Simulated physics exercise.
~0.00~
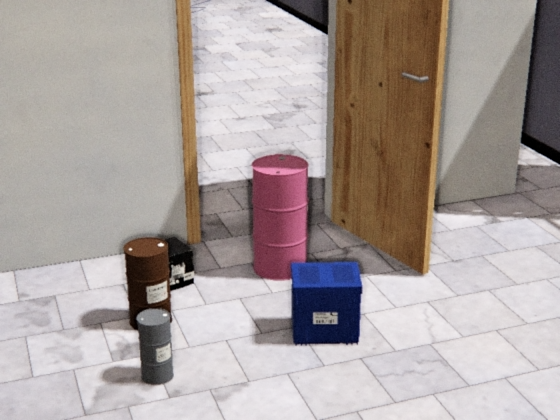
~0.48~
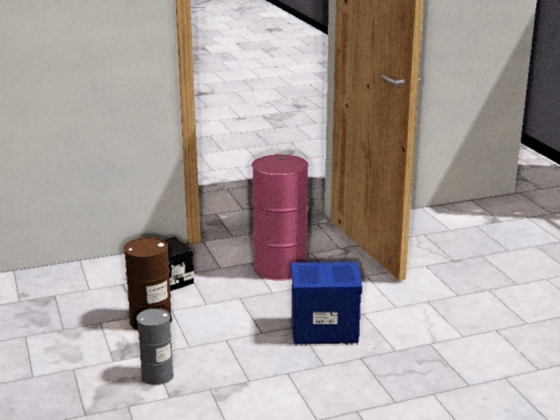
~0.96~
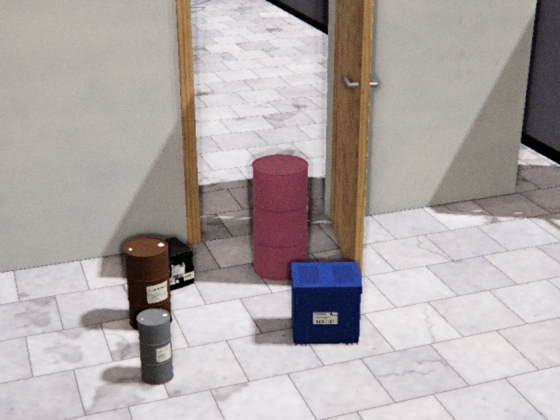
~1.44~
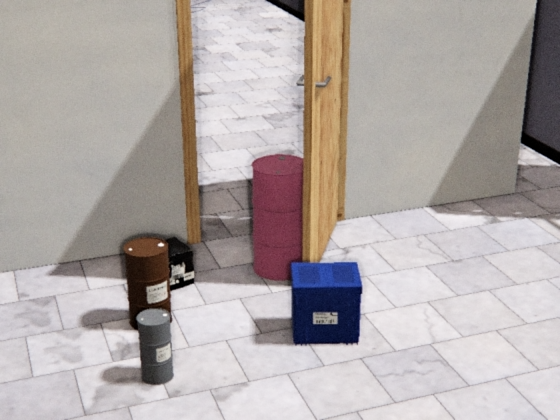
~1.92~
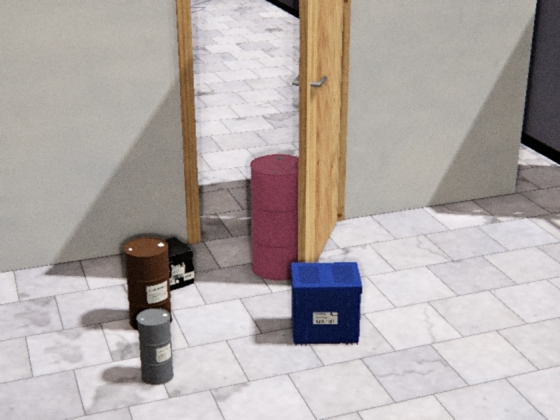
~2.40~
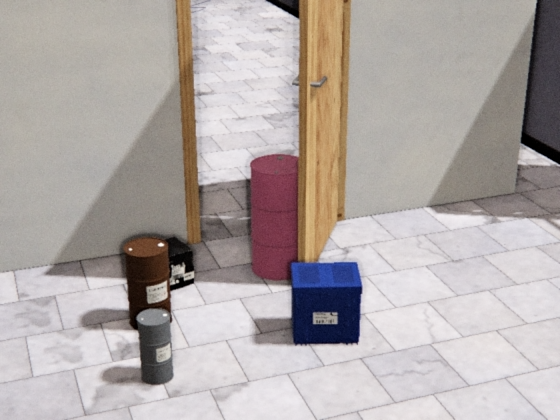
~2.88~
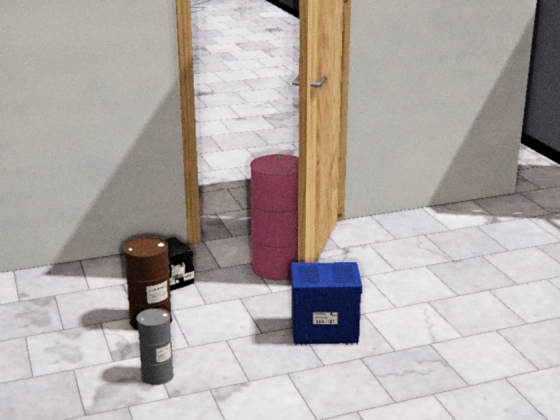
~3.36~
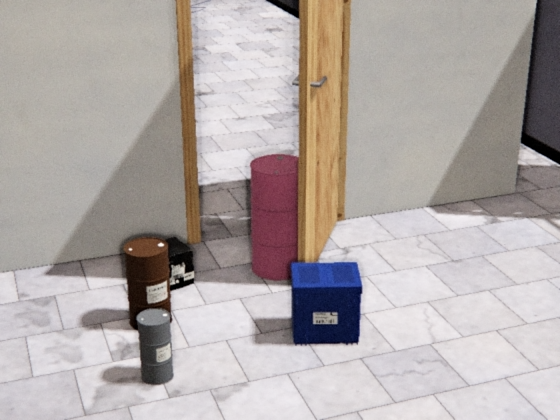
A wooden door stands wide open in a grey wall, seen from a raised, still view over a pale tiled floor. A pink drum sits in the doorway, with a blue tote in front of it to the right. To the left are a rusty brown canister and a small black parcel behind it, with a grey canister nearer the viewer. With nobody in sight, the door swings leftward, partway towards its frame, narrowing the gap beside the pink drum. It then slows and stops, still well open and partly hiding the drum, while everything on the floor stays put.
